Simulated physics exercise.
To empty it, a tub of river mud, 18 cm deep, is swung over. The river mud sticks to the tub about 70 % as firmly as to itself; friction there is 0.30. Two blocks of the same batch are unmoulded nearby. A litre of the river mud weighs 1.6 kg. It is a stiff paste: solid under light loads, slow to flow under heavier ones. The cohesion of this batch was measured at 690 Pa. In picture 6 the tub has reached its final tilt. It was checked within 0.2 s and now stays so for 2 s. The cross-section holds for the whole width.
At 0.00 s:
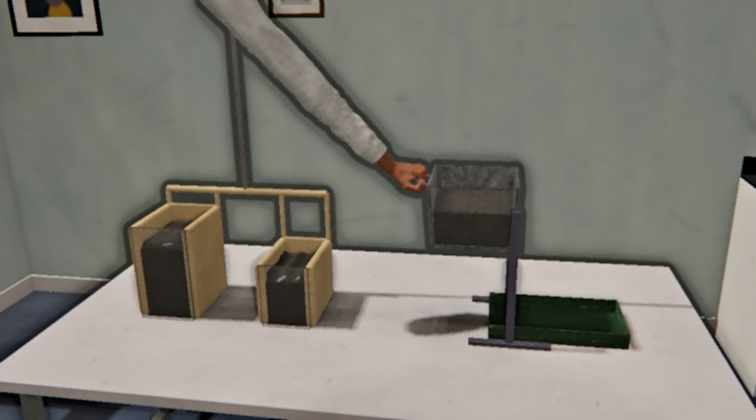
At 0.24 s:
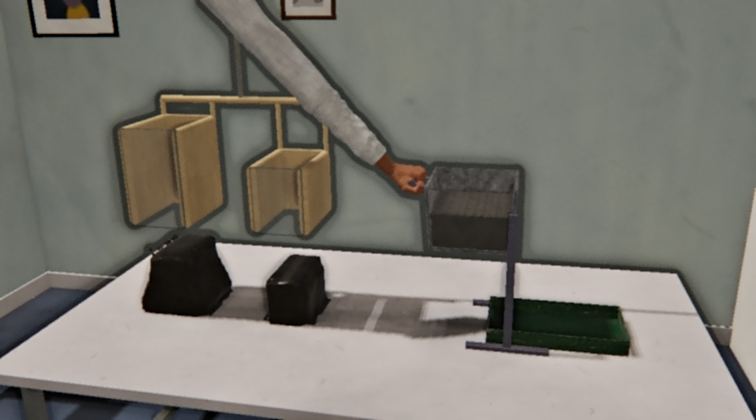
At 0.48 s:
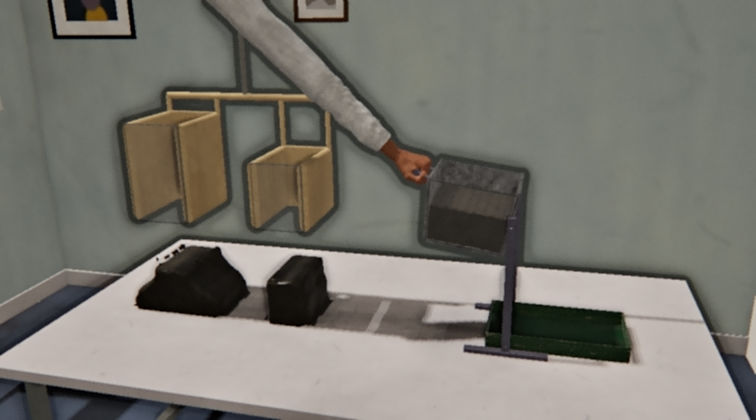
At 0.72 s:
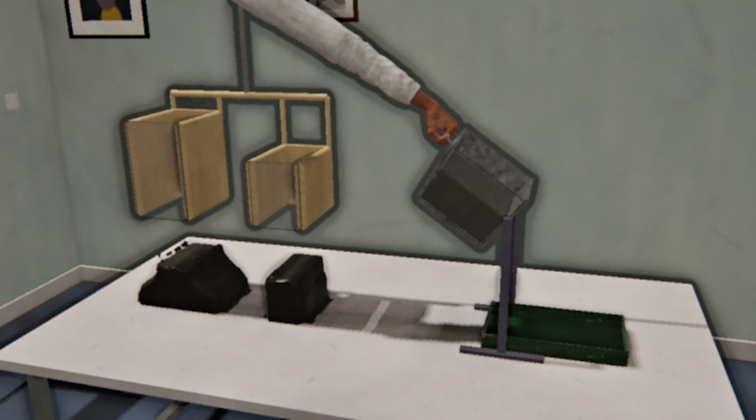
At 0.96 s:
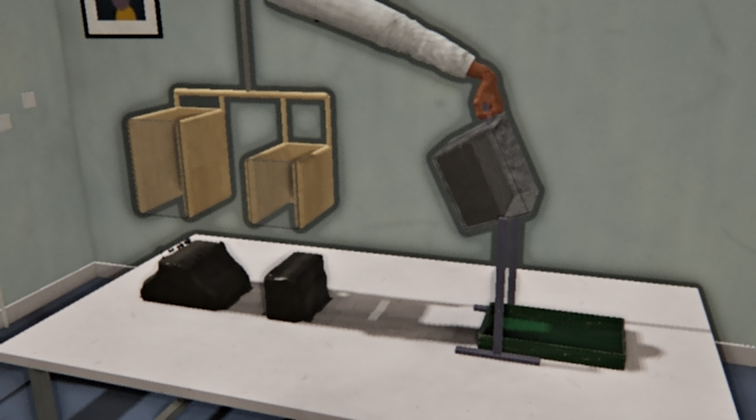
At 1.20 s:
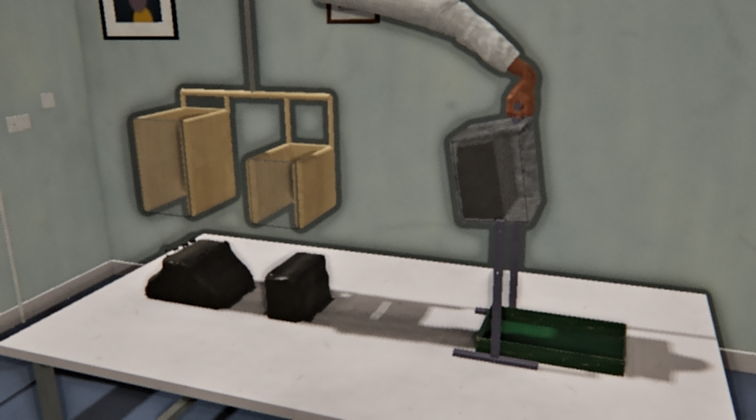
On a white table in a green-walled room, two wooden moulds lift off two dark blocks, and the larger left block slumps into a lower mound while the smaller keeps its shape. A sleeved arm then swings a grey tub of mud steeply onto its side above a green tray.
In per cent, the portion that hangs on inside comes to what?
Expect roughly 100 %.
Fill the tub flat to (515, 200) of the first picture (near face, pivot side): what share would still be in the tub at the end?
It would be near 65 %.
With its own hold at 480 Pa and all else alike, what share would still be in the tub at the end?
It would be near 85 %.
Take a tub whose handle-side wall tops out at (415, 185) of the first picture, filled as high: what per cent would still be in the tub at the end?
In that case some 100 per cent.
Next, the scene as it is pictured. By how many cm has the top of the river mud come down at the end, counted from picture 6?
Roughly 3 cm.
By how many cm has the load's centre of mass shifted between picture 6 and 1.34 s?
About 2 cm.
By 1.34 s, the tub is at 81 degrees and holds 100 %.
By 1.51 s, the tub is at 81 degrees and holds 100 %.
By 1.68 s, the tub is at 81 degrees and holds 100 %.
By 1.85 s, the tub is at 81 degrees and holds 100 %.
By 3.20 s, at the end, the tub is at 81 degrees and holds 100 %.
